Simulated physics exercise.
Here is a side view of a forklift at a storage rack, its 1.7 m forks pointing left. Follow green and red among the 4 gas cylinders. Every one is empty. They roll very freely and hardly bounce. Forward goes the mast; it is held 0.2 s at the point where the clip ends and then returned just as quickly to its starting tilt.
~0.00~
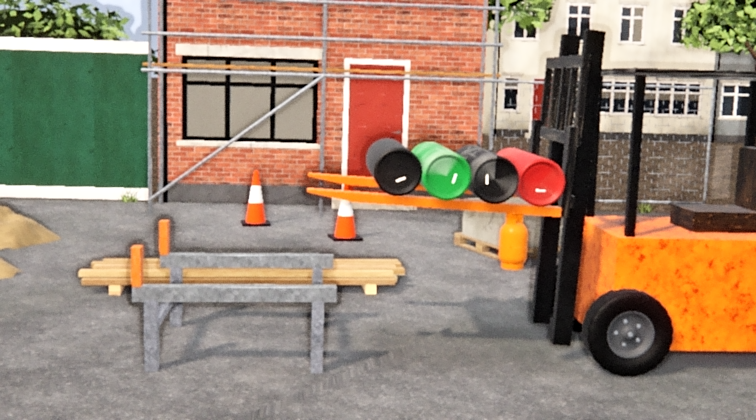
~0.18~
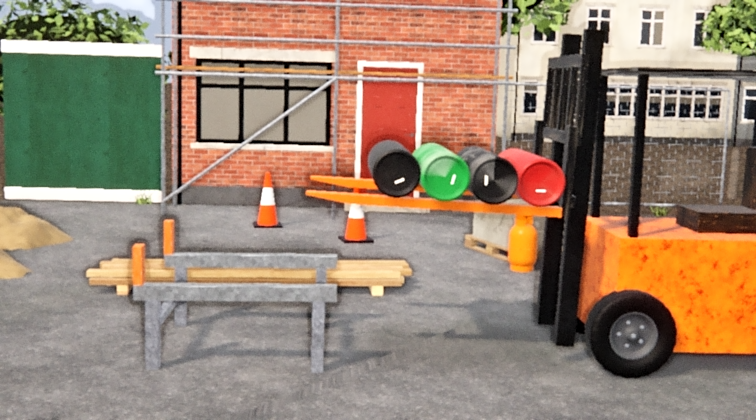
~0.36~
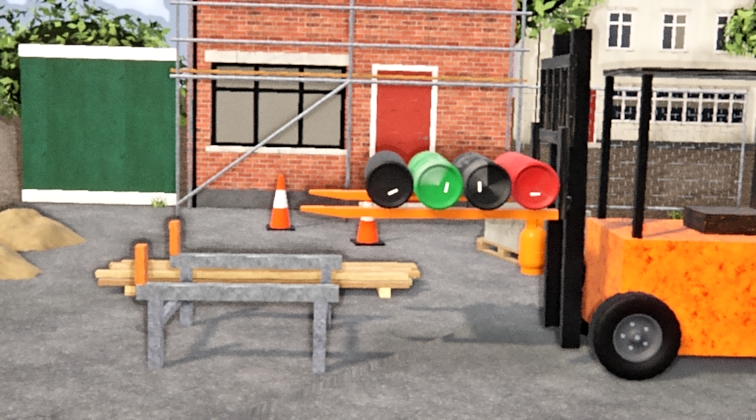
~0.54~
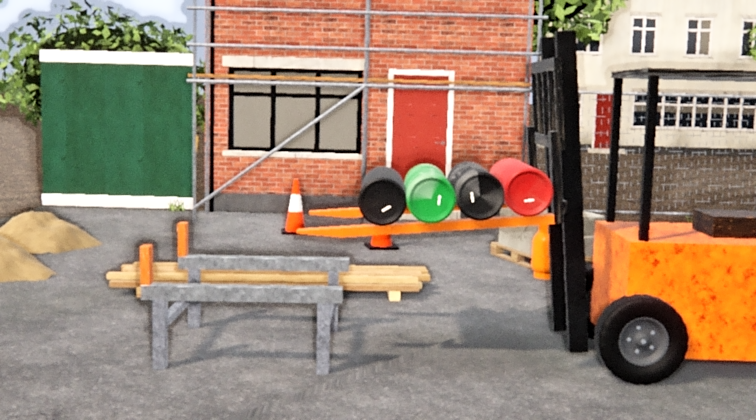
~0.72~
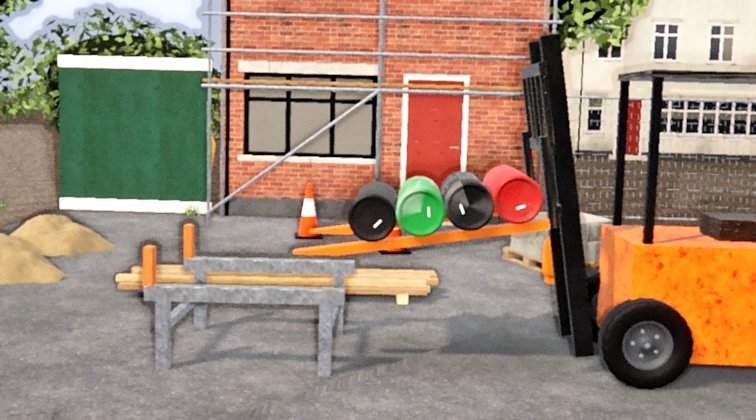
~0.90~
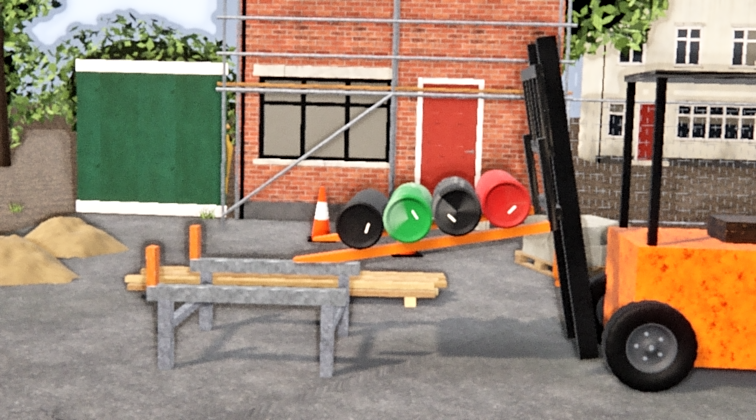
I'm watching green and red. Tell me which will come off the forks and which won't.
Green - will, red - will.
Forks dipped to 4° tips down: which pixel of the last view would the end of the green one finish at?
(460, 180), roughly.
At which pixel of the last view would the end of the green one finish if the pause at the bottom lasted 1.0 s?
Near pixel (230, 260).
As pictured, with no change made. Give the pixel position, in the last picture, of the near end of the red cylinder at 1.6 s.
It should be close to pixel (425, 190).
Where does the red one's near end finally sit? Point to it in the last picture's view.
My best guess is somewhere around (290, 266).
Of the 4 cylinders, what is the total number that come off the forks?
4 of them.
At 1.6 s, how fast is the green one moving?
It's travelling at about 1.0 m/s.
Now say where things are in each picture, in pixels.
In the first picture, green (447, 176), red (543, 183); forks 3° tips up; tips at (312, 191); 4 of the 4 lie directly on the forks.
In the second picture, green (446, 177), red (542, 184); forks 2° tips up.
In the third picture, green (439, 186), red (536, 187); forks 1° tips down.
In the fourth picture, green (431, 199), red (530, 193); forks 5° tips down; tips at (302, 231).
In the fifth picture, green (421, 213), red (519, 200); forks 9° tips down.
In the sixth picture, green (408, 219), red (507, 205); forks 10° tips down; tips at (299, 259).
By 1.6 s, green is on the forks, 10 cm from the tips, rolling left; red is on the forks, 75 cm from the tips, rolling left; 1 of 4 has left the forks.
By 2.6 s, green is on the rack, 55 cm from the rack's far end; red is in the air, 95 cm from the rack's far end, rolling left; 4 of 4 have left the forks.
Finally (6.0 s), green is on the rack, 65 cm from the rack's far end; red is on the rack, 95 cm from the rack's far end; 4 of 4 have left the forks.
